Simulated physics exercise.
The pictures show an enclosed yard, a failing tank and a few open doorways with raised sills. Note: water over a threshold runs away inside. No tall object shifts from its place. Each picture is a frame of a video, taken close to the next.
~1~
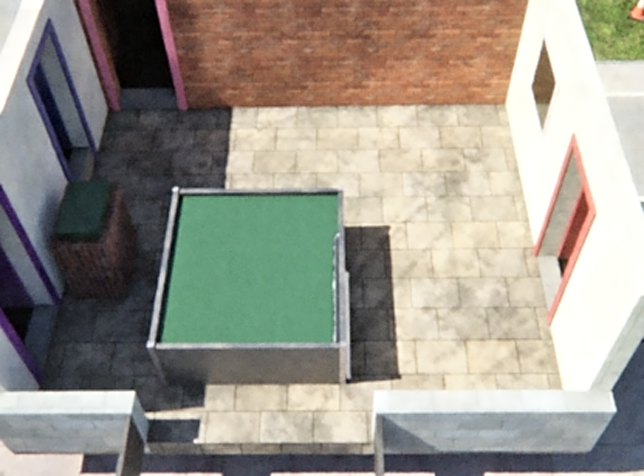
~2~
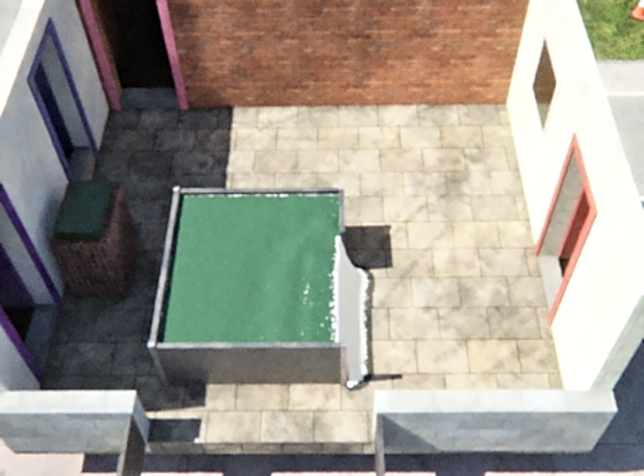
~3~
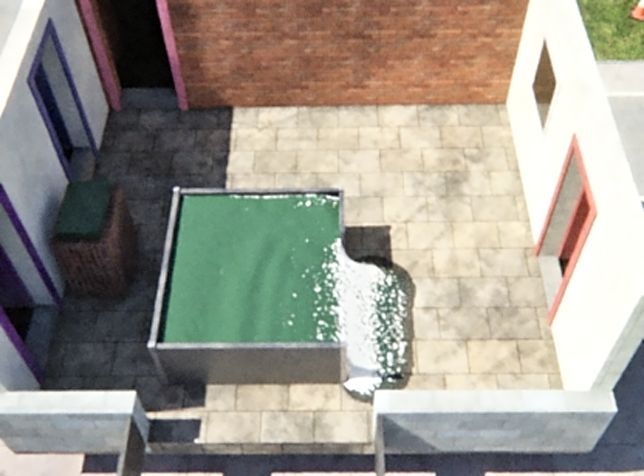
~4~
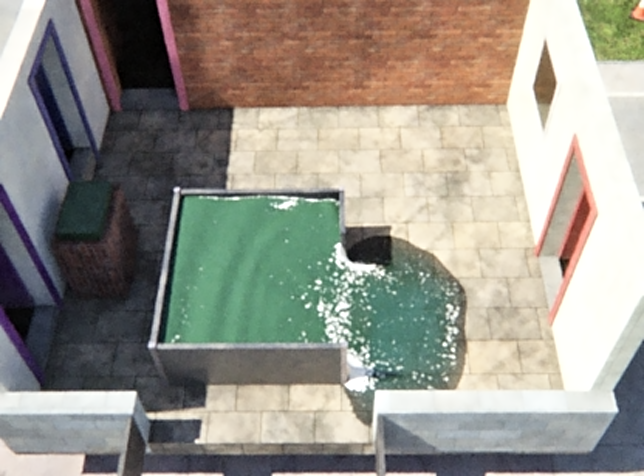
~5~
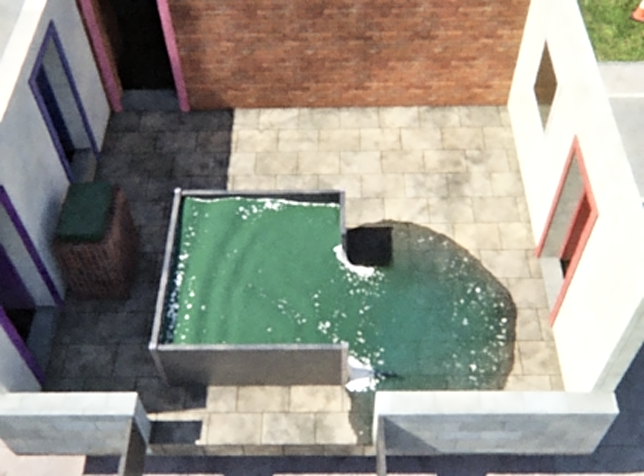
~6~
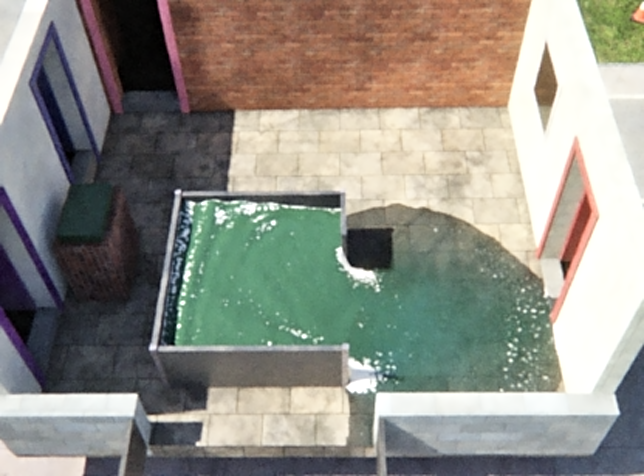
The clip opens on a still, open tank of green water in a paved yard enclosed by brick and white walls. The tank's right side gives way and water pours out in white foam, then spreads rightward across the paving in a widening green pool that reaches the right wall near the red-framed doorway.
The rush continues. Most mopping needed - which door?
Red door.
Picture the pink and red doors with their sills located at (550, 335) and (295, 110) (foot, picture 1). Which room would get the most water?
The pink door takes in the most.
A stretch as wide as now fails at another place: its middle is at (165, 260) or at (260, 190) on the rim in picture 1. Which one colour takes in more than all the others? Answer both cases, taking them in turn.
Case 1 - the purple-painted one. Case 2 - the pink door.
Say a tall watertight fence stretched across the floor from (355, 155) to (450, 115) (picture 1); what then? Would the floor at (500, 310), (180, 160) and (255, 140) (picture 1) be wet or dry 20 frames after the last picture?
Going through them in order, I get inundated, high and dry and high and dry.
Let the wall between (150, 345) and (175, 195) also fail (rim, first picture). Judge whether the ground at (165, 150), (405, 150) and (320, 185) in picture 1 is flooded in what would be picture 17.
Listed as asked, the three spots end up wetted, still bare and still bare.
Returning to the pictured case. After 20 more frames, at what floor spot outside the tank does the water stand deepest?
Near (480, 117).
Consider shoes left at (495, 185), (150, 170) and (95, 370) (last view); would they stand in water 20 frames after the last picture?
Well, in the order you listed them: Inundated, next not wetted, last not wetted.
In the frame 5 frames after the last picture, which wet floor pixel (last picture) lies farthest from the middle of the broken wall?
My pick would be pixel (515, 170).
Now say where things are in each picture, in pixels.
The open tank at (254, 266) is whole and still, in the first picture.
The front is at (361, 381), out from the gap at (340, 310), in the second picture.
Water pours out at (340, 312) and has run to (396, 270), in the third picture.
The front is at (455, 290), out from the gap at (341, 315), in the fourth picture.
The front is at (506, 303), out from the gap at (342, 316), in the fifth picture.
Water pours out at (342, 317) and has run to (552, 306), in the sixth picture.
A moment on, water covers 30 % of the floor; blue door not reached, pink door not reached, purple door not reached, red door a lot in.
Next, water covers 30 % of the floor; blue door not reached, pink door not reached, purple door not reached, red door a lot in.
Then, water covers 50 % of the floor; blue door not reached, pink door not reached, purple door not reached, red door a lot in.
Later, water covers 90 % of the floor; blue door wet at the sill, nothing in, pink door wet at the sill, nothing in, purple door wet at the sill, nothing in, red door a lot in.
In the end, water covers 100 % of the floor; blue door wet at the sill, nothing in, pink door wet at the sill, nothing in, purple door wet at the sill, nothing in, red door a lot in; the red door has let in the most.
